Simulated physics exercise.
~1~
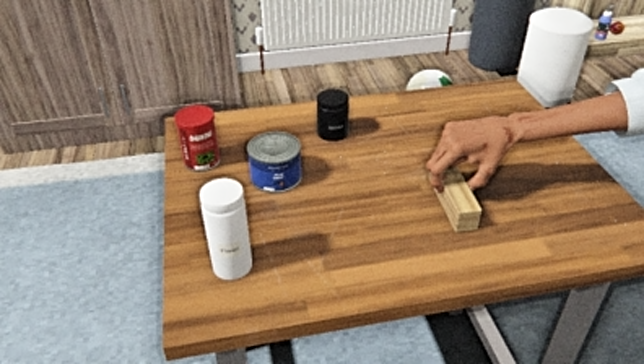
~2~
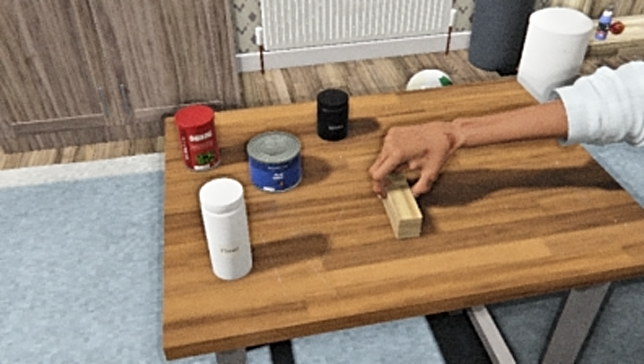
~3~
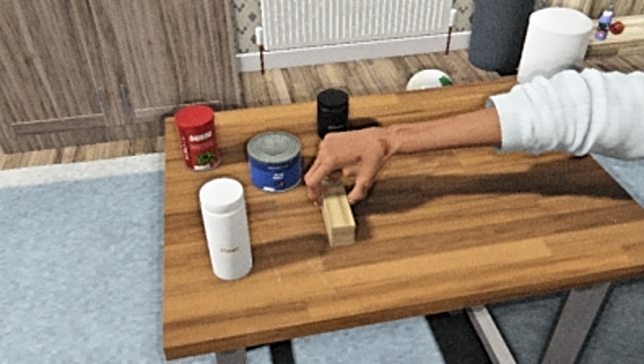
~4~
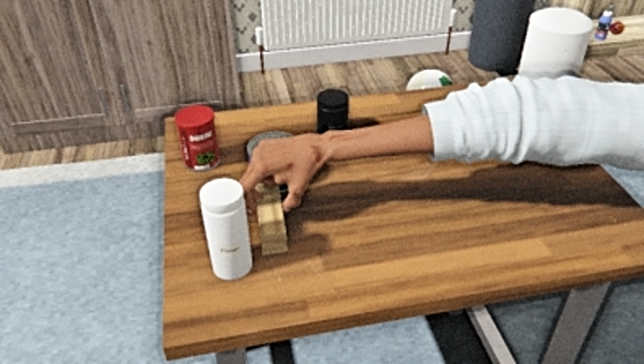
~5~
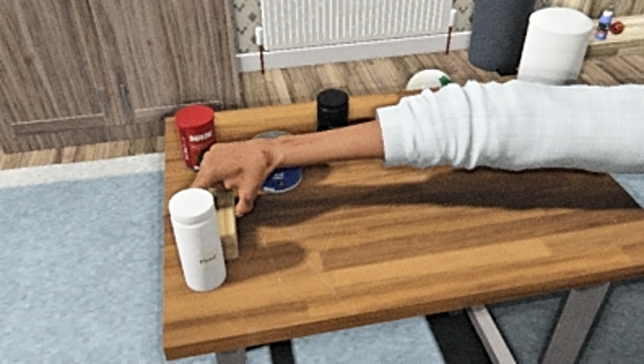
On a wooden table, a hand slides a small wooden block left, nudging a white jar slightly left, still upright.
